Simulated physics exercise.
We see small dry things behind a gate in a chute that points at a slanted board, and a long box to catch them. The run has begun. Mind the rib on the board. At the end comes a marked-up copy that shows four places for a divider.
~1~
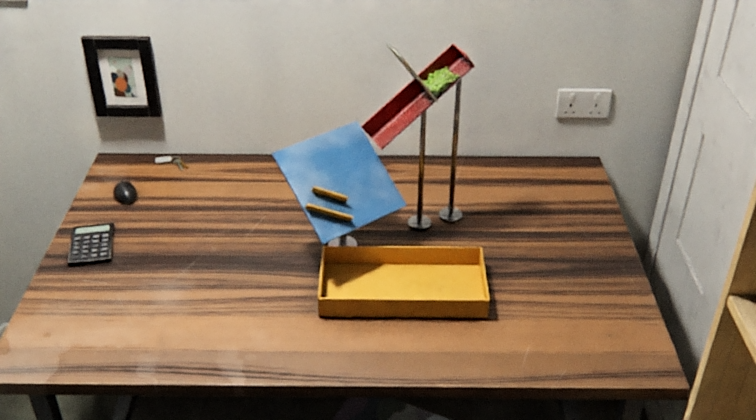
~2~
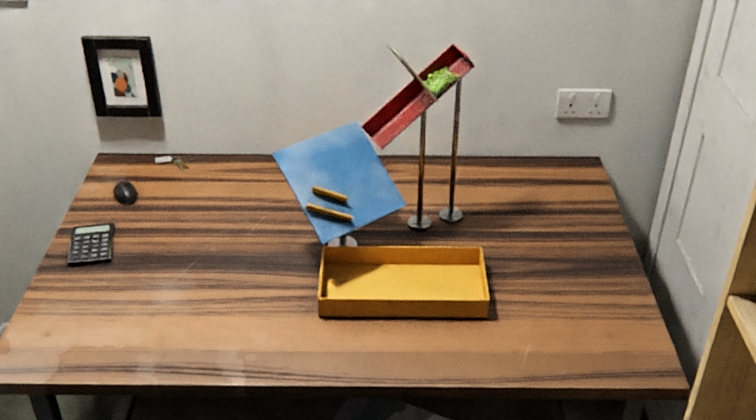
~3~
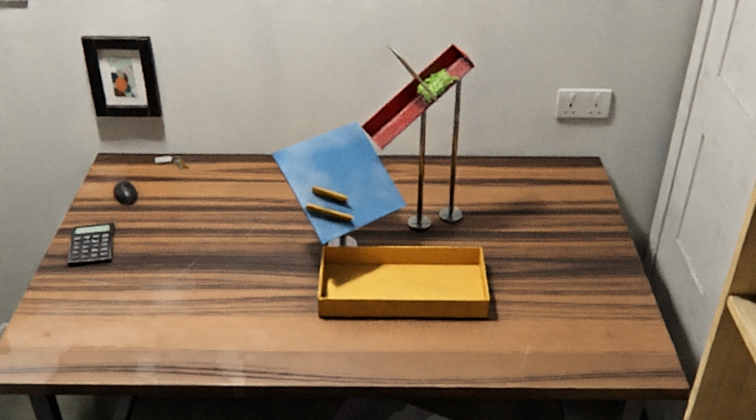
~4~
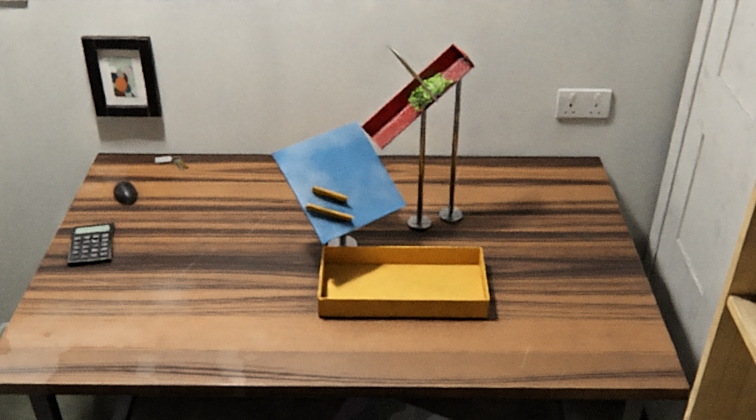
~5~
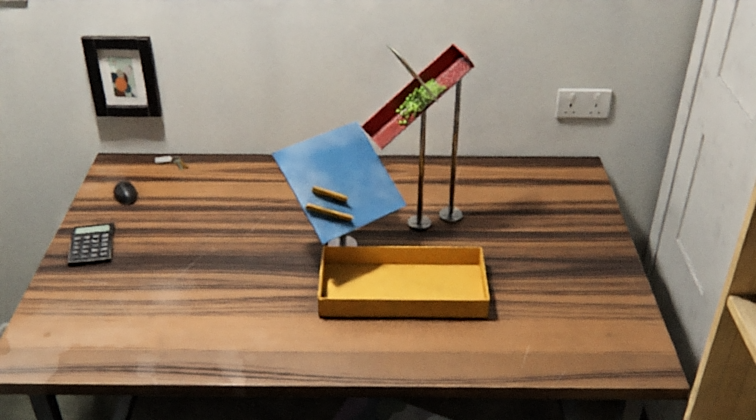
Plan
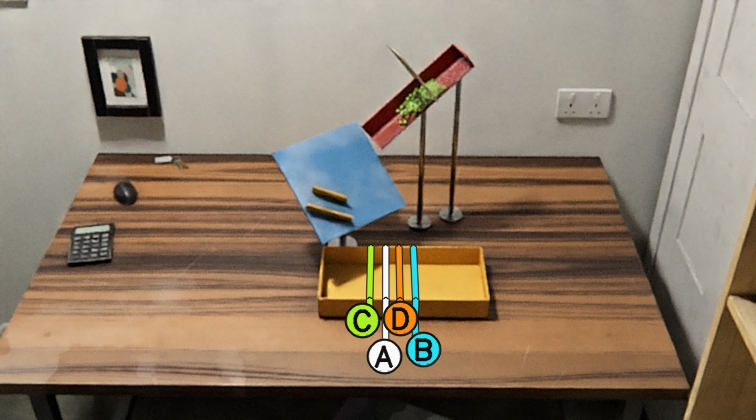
The clip shows green peas in a tilted red chute above a ribbed blue board and an empty yellow box on a wooden desk; the peas slide down the chute toward the lower left, spreading out as they move.
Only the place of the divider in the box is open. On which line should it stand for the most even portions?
Take A.
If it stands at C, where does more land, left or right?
The right side.
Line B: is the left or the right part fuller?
More lands on the left.
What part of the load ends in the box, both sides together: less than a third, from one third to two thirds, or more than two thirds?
More than two thirds.
On the marked copy, line A crosses the front rim at (385, 299); line B crosses the front rim at (415, 299); line C crosses the front rim at (369, 299); line D crosses the front rim at (400, 299).
Choosing A, of what is caught, roughly half on the left of the divider, roughly half on the right.
Choosing B, of what is caught, every piece on the left of the divider, not one piece on the right.
Choosing C, of what is caught, about a tenth on the left of the divider, the larger part on the right.
Choosing D, of what is caught, almost all on the left of the divider, about a tenth on the right.
